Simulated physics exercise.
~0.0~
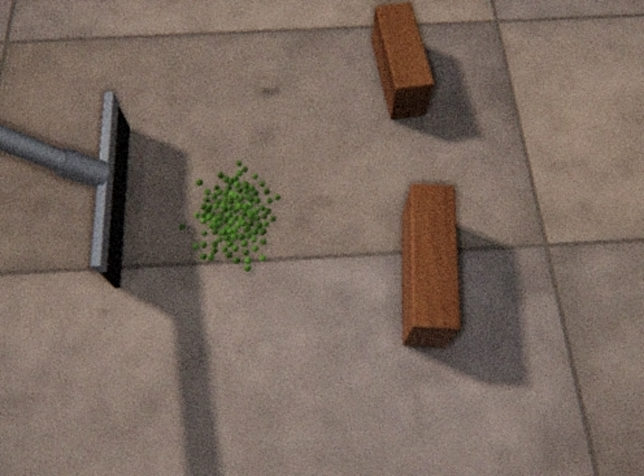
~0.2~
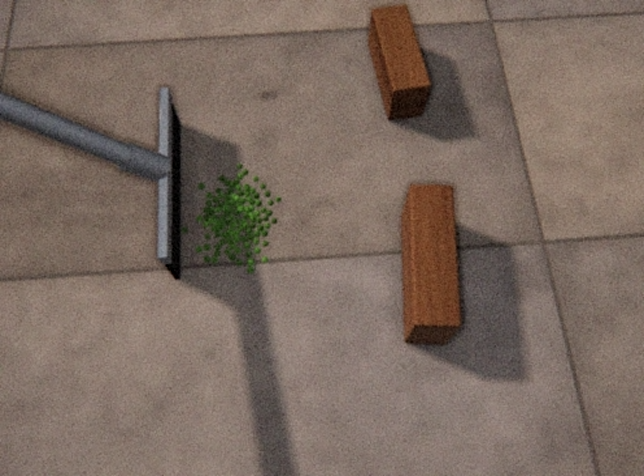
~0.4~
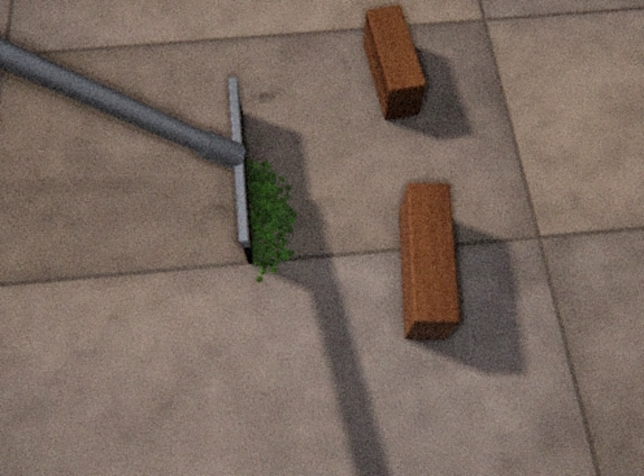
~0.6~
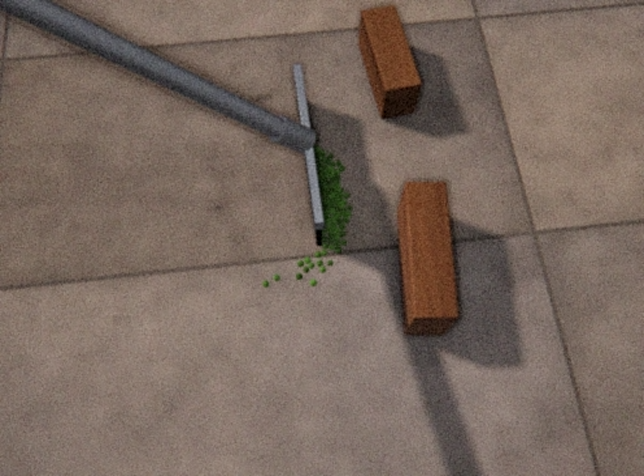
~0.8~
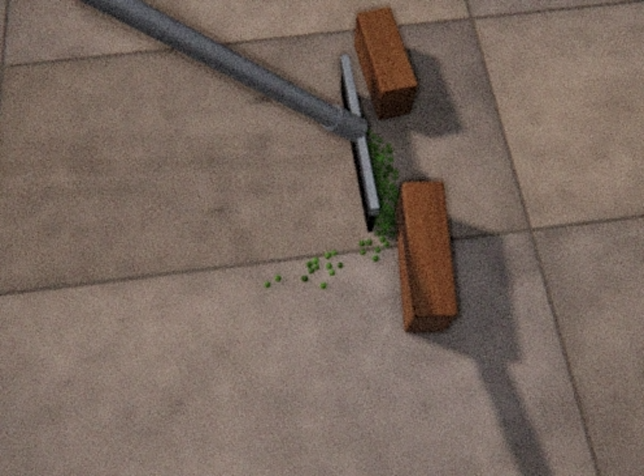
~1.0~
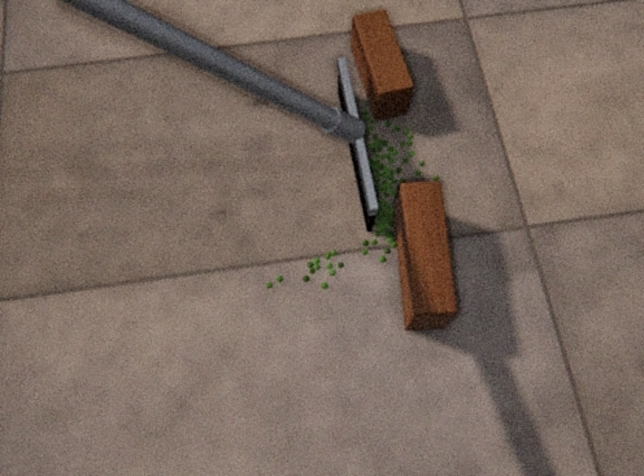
A grey squeegee slid right across stone tiles, bunching up a patch of small green peas and leaving a few behind, then stopped by two fixed brown blocks, where some peas spread into the gap but most stayed in front.
